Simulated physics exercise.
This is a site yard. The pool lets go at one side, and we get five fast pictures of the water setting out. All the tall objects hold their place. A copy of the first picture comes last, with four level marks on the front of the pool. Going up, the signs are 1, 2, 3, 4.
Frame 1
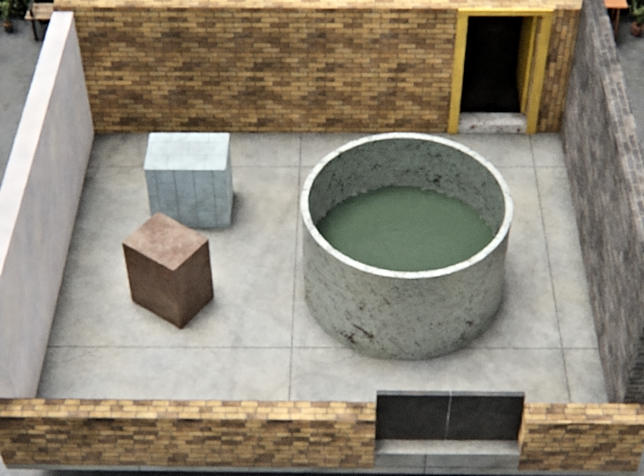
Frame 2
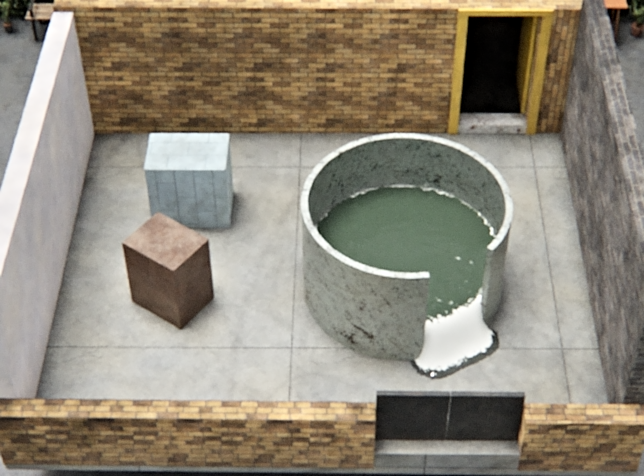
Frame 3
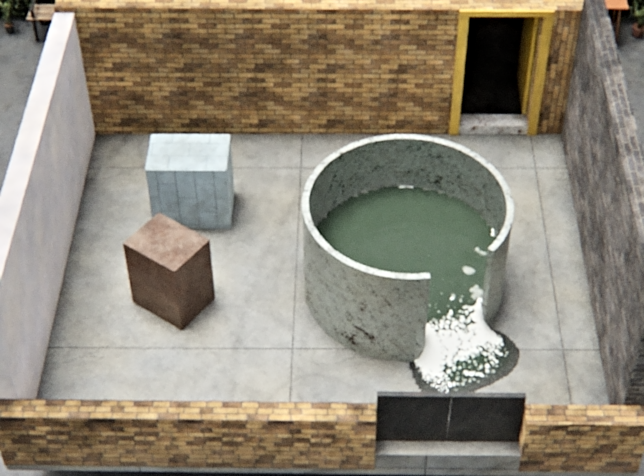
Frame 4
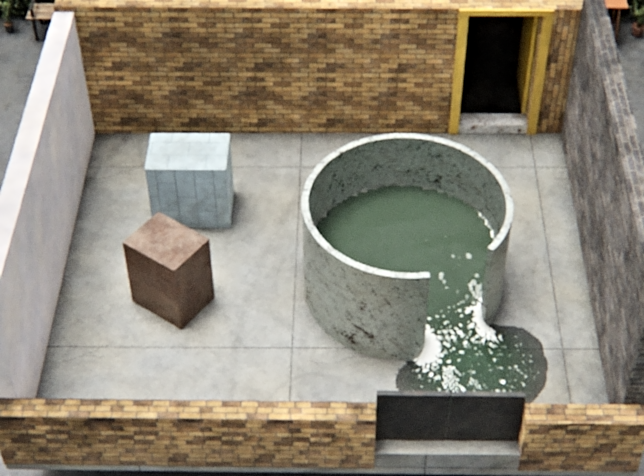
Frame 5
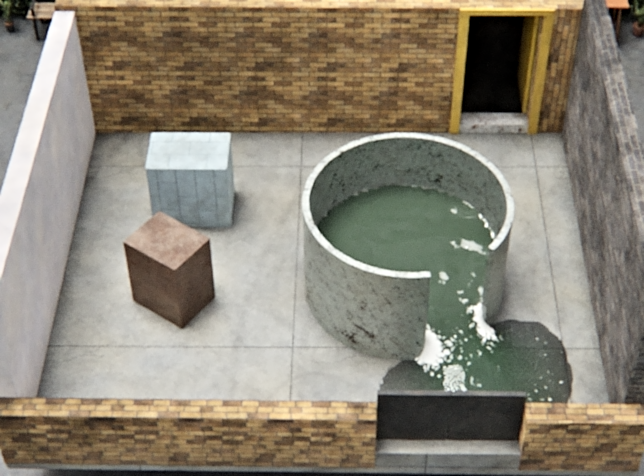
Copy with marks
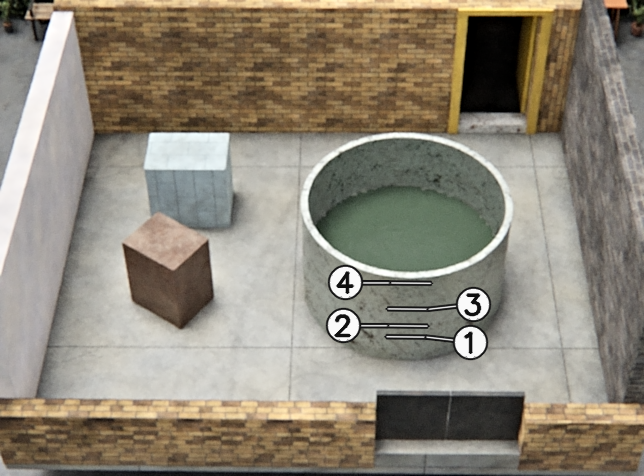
Green water pours through a gap in the round pool's wall and spreads across the yard.
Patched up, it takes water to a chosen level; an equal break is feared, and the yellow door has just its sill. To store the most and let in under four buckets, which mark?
2 will do.
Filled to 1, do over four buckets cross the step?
No, not at all.
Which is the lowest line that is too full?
Line 3.
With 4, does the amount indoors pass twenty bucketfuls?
Yes, it does.
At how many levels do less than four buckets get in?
Two of the four.
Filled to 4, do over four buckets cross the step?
Yes.
On the marked copy, 1 at (406, 336); 2 at (407, 325); 3 at (408, 309); 4 at (409, 283); from the bottom up 1, 2, 3, 4.
Choosing 1, nothing gets over.
Choosing 2, a splash gets over, under a bucket.
Choosing 3, about 11 bucketfuls get in.
Choosing 4, dozens of bucketfuls pour in.
